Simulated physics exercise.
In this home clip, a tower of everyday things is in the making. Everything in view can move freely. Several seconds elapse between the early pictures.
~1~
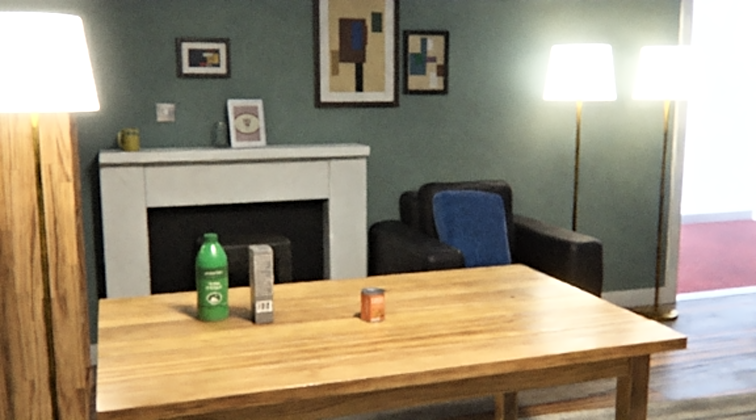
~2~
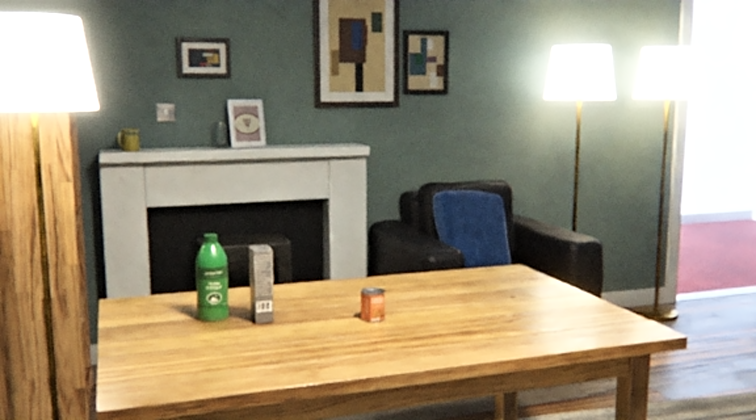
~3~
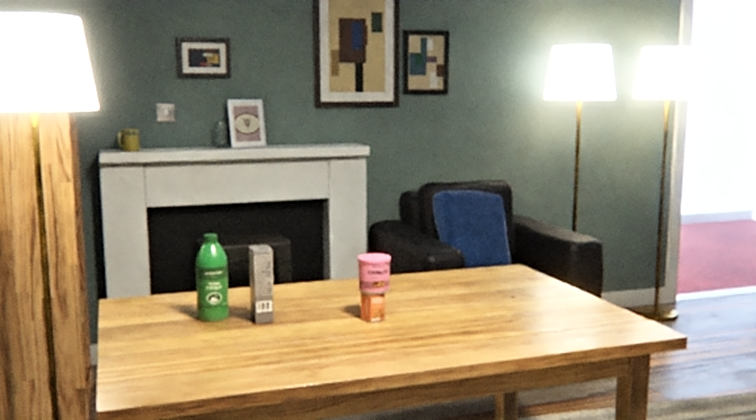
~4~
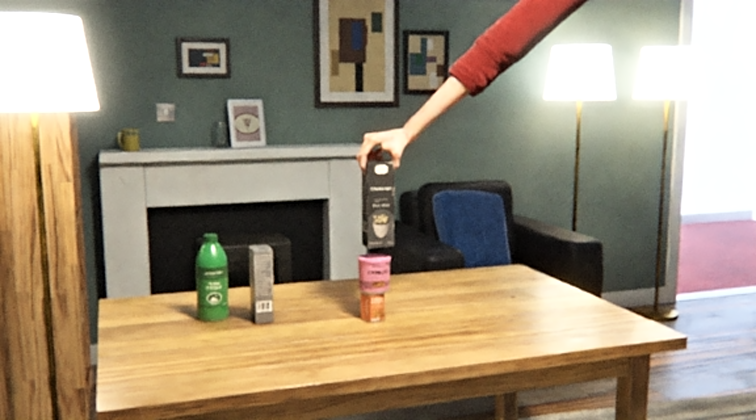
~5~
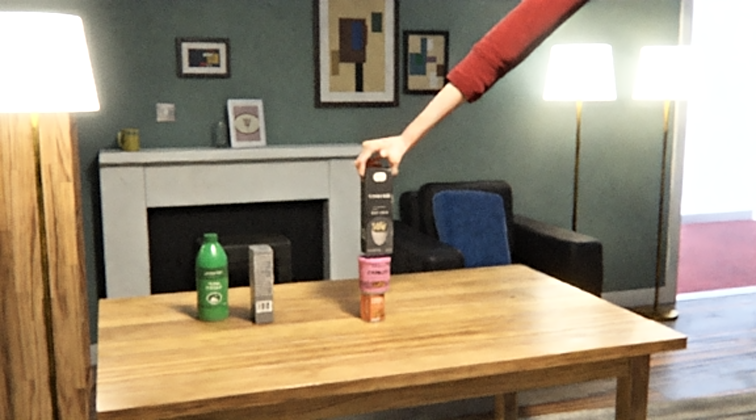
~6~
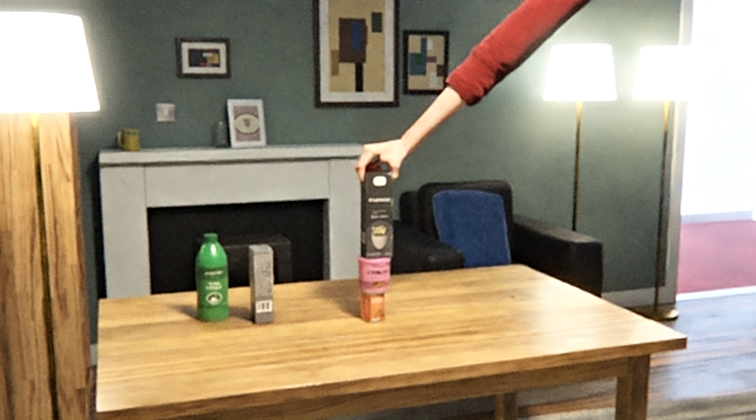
A light wooden table stands in a green-walled living room, seen by a still camera from slightly above, with a pale fireplace, glowing lamps and a dark armchair behind. A green bottle and a slim grey box sit left of an orange tin, on which a pink cup appears. A red-sleeved arm then reaches in from the upper right, lowers a black carton onto the cup and keeps hold of it.
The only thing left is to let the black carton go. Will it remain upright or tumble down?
Pretty sure the pile is stable there.
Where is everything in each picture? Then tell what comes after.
In the first frame, the last thing is not in view yet; green bottle (212, 276).
In the second frame, the last thing is not in view yet; orange tin (373, 305).
In the third frame, the last thing is not in view yet; green bottle (212, 276).
The fourth frame shows on its way; black carton (378, 204); orange tin (373, 305).
The fifth frame shows on its way; black carton (377, 211); green bottle (212, 276).
The sixth frame shows set down, still held; black carton (377, 215); orange tin (373, 305).
Then, 0.90 s after the last picture, nothing has stirred.
Then, 2.00 s after the last picture, black carton resting near (377, 215).
At rest, all 5 in place. Seen from the same camera at the end, black carton near (377, 215). The pile stays up.
